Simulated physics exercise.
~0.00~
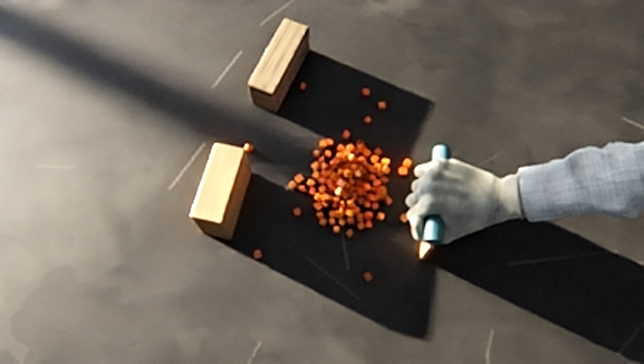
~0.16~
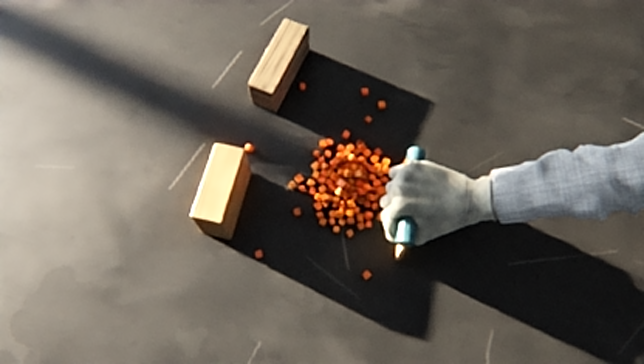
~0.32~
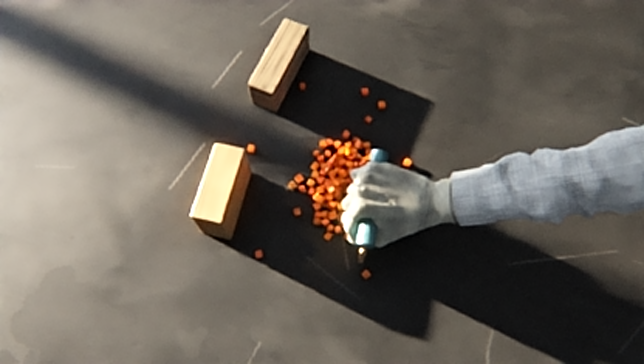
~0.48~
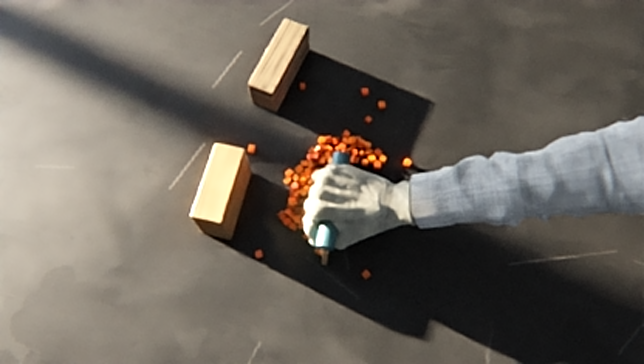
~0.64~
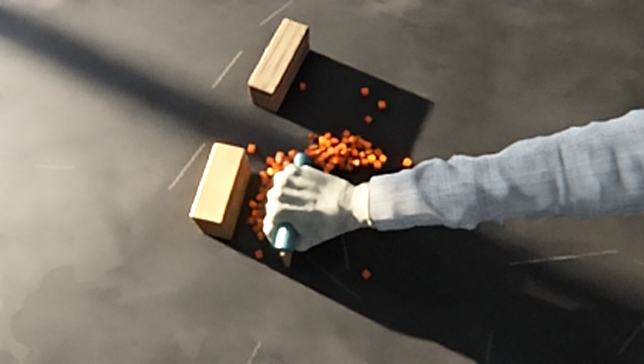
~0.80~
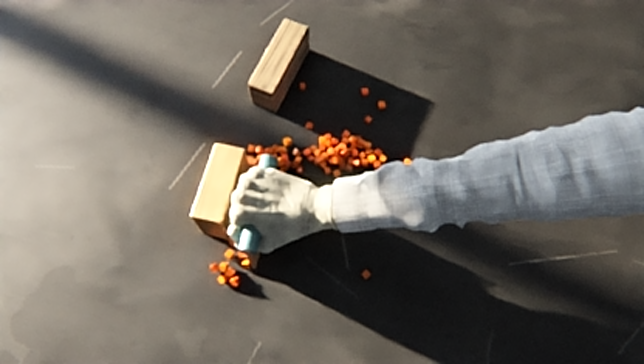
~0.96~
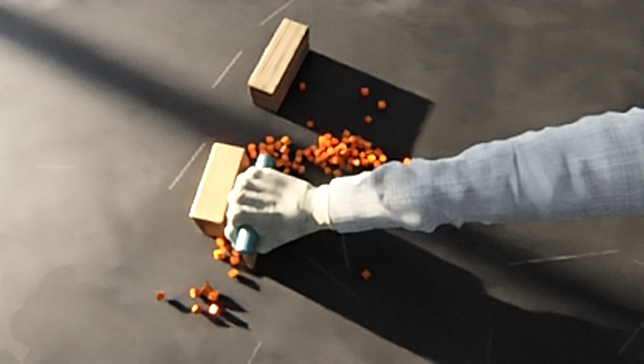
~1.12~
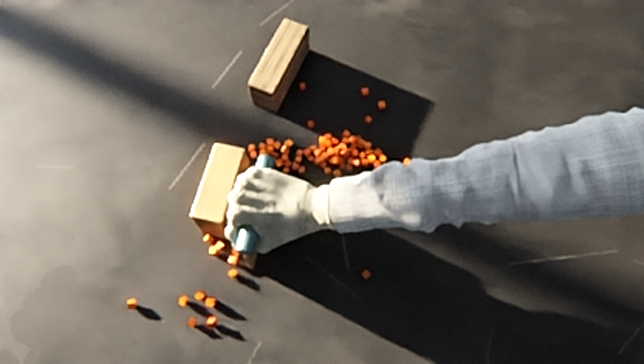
A gloved hand in a pale blue sleeve, gripping a teal-handled scraper, moves left from the right side toward a loose heap of small orange cubes on a dark surface. It pushes into the pile, heading toward two upright wooden blocks and covering part of the heap. As it reaches the nearer, lower block, a few cubes squeeze out past that block's bottom end. The hand stops there while those cubes scatter down and to the left. At the end, most of the cubes remain bunched to the right of the blocks, and the upper block stands undisturbed.
